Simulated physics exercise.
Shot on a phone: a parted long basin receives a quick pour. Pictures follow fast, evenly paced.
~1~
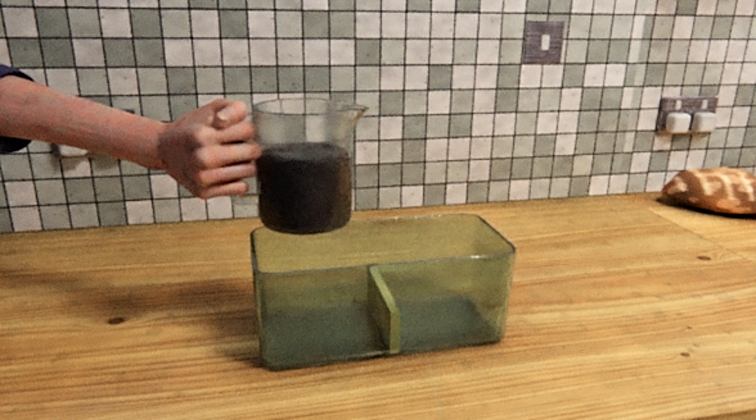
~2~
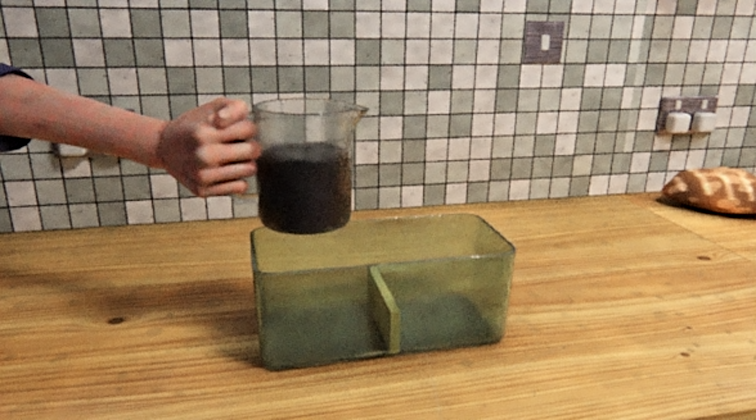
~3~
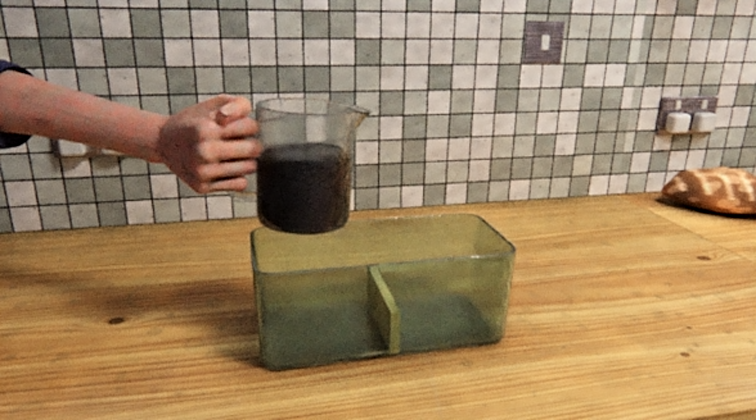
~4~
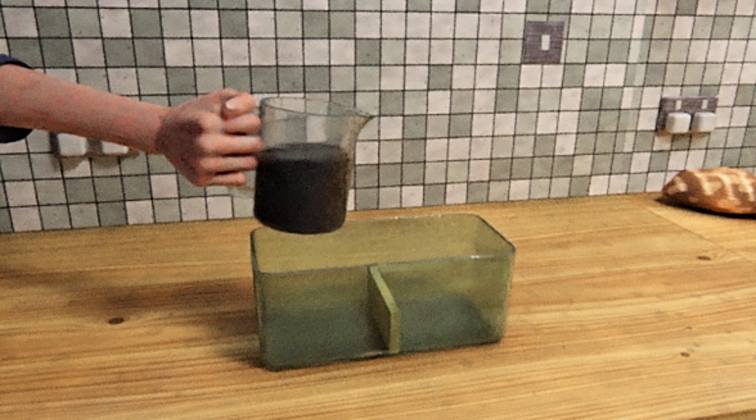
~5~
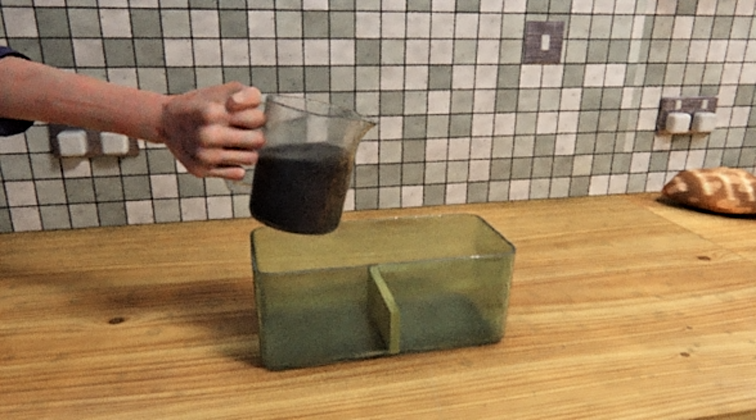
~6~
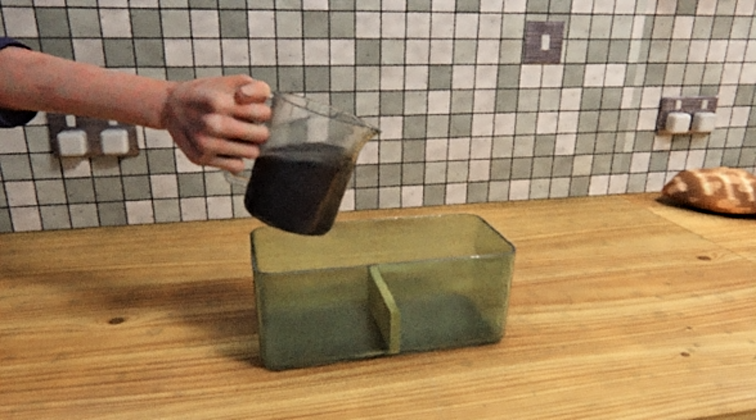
The clip opens with a hand holding a clear jug of dark liquid upright above a greenish, divided long basin on a wooden counter. The jug stays nearly still at first, then the hand gradually tilts it rightward, its spout dipping slightly while the dark liquid remains inside.
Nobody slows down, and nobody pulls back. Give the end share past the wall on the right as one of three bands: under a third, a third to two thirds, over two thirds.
The end share is over two thirds.
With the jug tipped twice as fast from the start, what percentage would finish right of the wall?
About 95 per cent would end up there.
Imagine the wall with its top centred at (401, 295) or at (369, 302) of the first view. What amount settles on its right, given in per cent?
Note - case one near 75 %, case two near 95 %.
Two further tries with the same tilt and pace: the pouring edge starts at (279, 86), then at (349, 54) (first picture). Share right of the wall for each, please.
First try 5 %, second try 90 %.
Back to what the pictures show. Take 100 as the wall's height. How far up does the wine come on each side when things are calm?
0 per cent left, 60 per cent right.
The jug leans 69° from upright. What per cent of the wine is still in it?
Near 95 percent is still in there.
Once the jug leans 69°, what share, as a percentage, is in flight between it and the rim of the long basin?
5 %.
A moment on, the jug is tipped part way and 93 per cent is still to pour, 0 is left of the wall and 1 right of it.
Next, the jug is tipped on its side and 44 per cent is still to pour, 0 is left of the wall and 42 right of it.
Then the jug is tipped on its side and 11 per cent is still to pour, 2 is left of the wall and 83 right of it.
Later the jug is tipped on its side and 2 per cent is still to pour, 3 is left of the wall and 94 right of it.
In the end 5 per cent lies left of the wall, 94 right of it and 0 outside.
